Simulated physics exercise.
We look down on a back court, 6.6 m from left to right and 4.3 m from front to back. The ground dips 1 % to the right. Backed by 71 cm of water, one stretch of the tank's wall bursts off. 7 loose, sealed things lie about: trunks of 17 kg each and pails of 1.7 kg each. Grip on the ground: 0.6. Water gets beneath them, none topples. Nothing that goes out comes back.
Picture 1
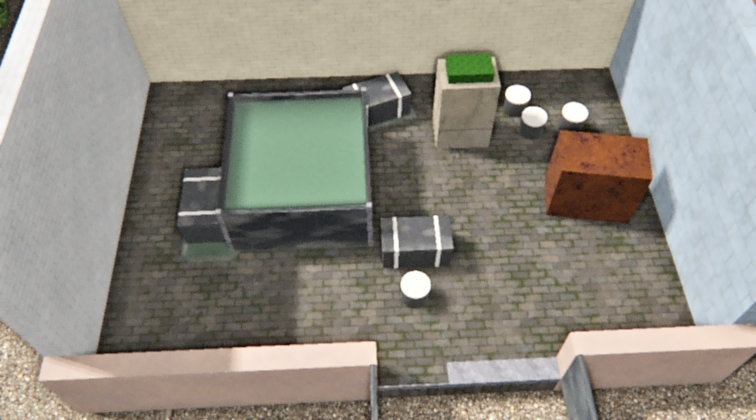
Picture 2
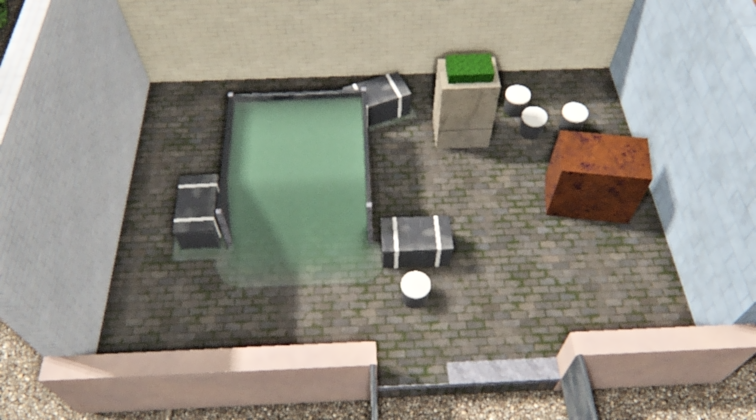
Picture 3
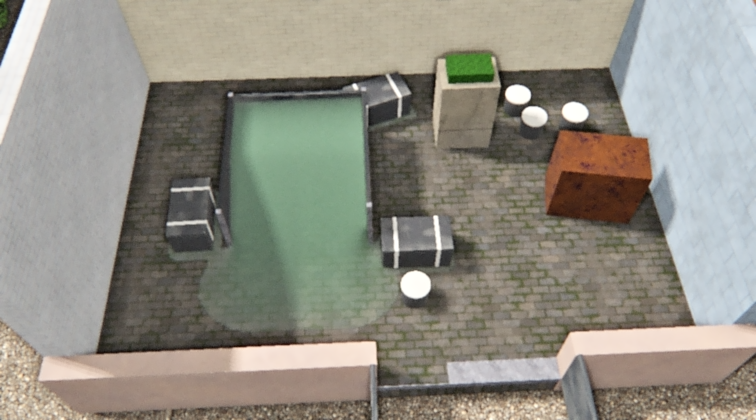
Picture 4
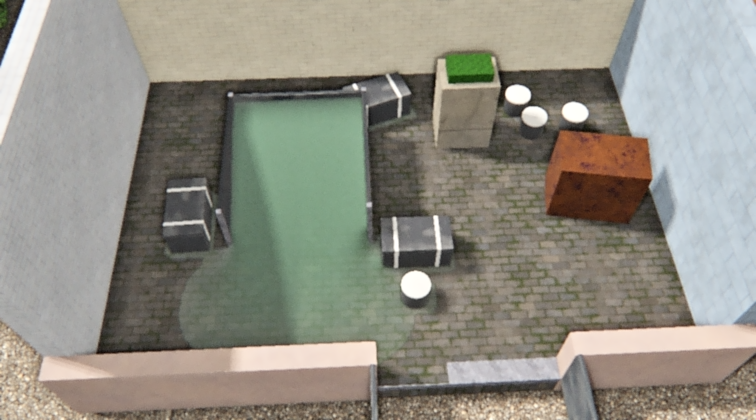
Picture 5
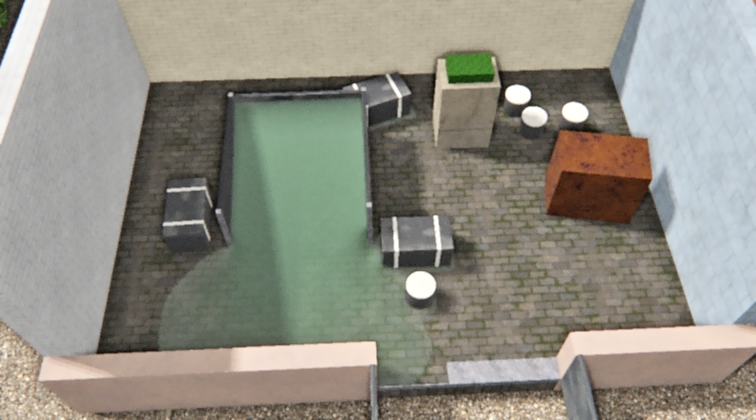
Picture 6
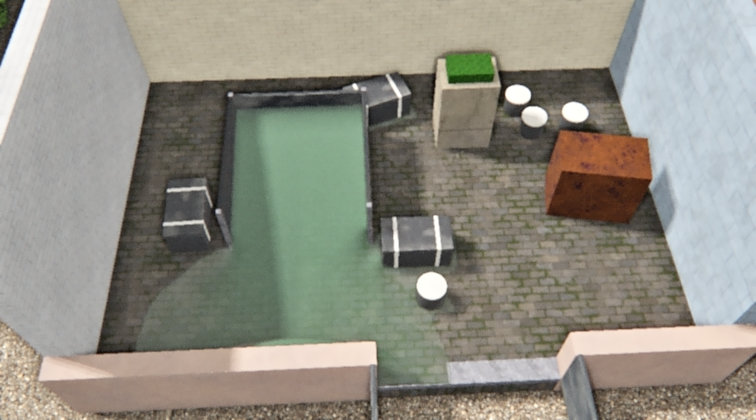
We see a walled, paved court from above as the near side of a tank gives way and green water spreads toward the front wall, first shifting a strapped dark trunk slightly left, then nudging a white-topped pail right.
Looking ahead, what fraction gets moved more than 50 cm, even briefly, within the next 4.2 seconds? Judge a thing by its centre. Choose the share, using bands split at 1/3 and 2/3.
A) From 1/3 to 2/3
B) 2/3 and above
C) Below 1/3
The answer is C.
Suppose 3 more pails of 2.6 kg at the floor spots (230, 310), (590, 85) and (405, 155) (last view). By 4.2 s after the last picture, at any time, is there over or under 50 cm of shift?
Going through them, I'd say exceeds it, falls short and finally falls short.
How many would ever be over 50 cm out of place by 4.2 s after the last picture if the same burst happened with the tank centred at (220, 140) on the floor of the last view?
6.
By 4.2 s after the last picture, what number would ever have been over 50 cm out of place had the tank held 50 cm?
That would make 1 of them.
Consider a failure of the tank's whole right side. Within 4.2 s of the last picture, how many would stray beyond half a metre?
In that case the number is 6.
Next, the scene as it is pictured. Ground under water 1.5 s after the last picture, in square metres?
Wet area: Approx. 13 m2.
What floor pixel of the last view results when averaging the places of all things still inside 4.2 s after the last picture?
Close to (453, 154).
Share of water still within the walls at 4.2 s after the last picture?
Close to 78 in a hundred parts remain.
Then, 0.4 s after the last picture 0 of 7 are over 50 cm from their spots; 0 afloat.
Then, 1.5 s after the last picture 1 of 7 are over 50 cm from their spots; 0 afloat.
Then, 2.8 s after the last picture 1 of 7 are over 50 cm from their spots; 1 afloat.
Then, 4.2 s after the last picture 2 of 7 are over 50 cm from their spots, and 2 have been at some point; 1 afloat.
